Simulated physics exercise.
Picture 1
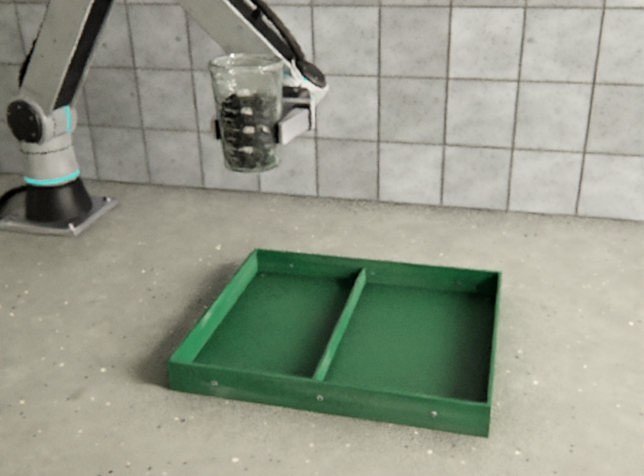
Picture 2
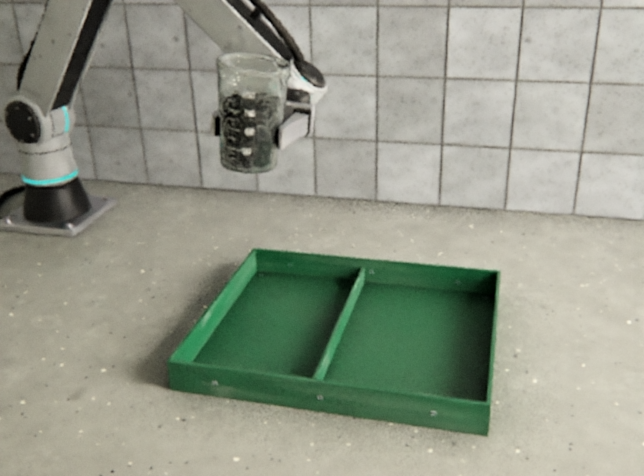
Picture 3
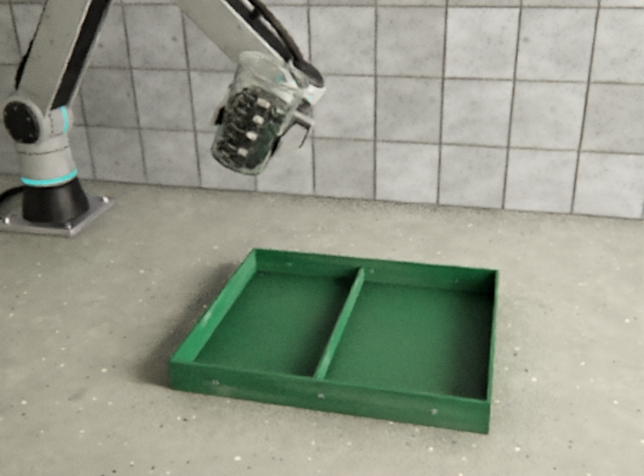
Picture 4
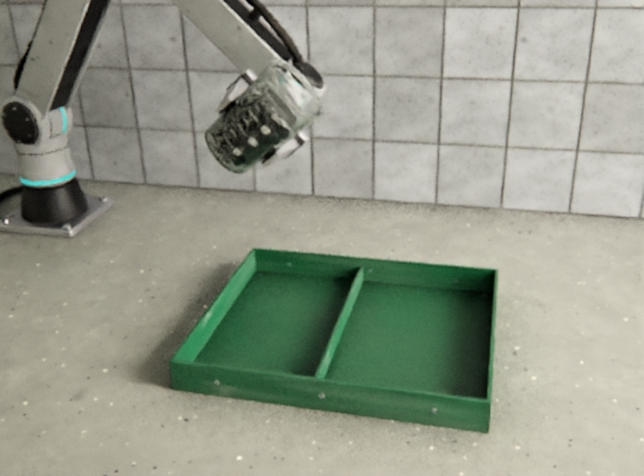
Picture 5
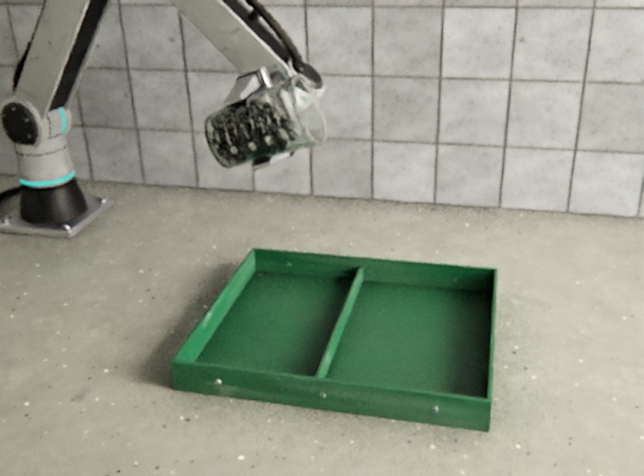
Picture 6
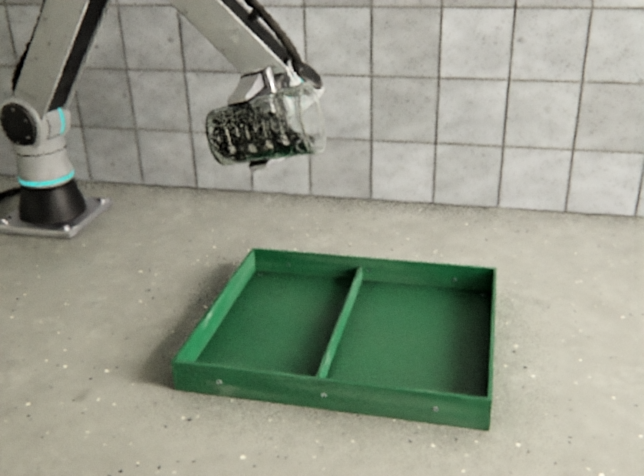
The footage shows a robot arm holding a clear beaker of small dark beads above and behind a green, two-compartment tray on a gray table. The arm steadily tilts the beaker rightward until it is nearly horizontal.
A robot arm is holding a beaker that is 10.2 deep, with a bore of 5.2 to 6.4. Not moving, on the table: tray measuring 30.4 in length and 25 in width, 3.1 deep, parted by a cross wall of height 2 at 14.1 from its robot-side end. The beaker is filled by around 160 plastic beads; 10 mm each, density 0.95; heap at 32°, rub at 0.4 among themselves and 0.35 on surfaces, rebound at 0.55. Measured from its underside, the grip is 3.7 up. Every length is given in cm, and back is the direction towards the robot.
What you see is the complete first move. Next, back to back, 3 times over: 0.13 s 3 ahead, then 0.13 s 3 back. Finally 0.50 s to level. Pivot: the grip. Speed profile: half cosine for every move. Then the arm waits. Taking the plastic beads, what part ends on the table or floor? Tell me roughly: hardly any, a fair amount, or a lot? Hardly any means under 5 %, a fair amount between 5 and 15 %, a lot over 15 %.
Hardly any.
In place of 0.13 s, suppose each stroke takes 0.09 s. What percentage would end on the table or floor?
0 %.
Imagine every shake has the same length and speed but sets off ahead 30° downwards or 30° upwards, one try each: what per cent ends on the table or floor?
0 and 0 %.
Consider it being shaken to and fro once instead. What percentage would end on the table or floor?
Near 0 per cent.
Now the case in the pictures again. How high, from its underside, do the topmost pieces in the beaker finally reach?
I'd say close to 6.5 cm.
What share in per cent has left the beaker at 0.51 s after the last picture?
Share out so far: Close to 20 %.
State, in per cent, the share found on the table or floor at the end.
Estimate: Near 0 %.
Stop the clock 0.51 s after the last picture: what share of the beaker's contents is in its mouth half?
About 50 percent.
Then, 0.51 s after the last picture, tilted 76° forward, highest piece 25 above the table; 126 in the beaker, 12 in the far-side part, 1 in the robot-side part, 20 in flight or on a rim.
Then, 1.02 s after the last picture, tilted 39° forward, highest piece 27 above the table; 106 in the beaker, 37 in the far-side part, 13 in the robot-side part, 1 on the table or floor, 2 in flight or on a rim.
Then, 1.48 s after the last picture, level, highest piece 26 above the table; 106 in the beaker, 39 in the far-side part, 13 in the robot-side part, 1 on the table or floor.
Then, 2.53 s after the last picture, level, highest piece 26 above the table; 106 in the beaker, 39 in the far-side part, 13 in the robot-side part, 1 on the table or floor.
Final count, 106 in the beaker, 39 in the far-side part, 13 in the robot-side part, 1 on the table or floor. That is 1 % on the table or floor.
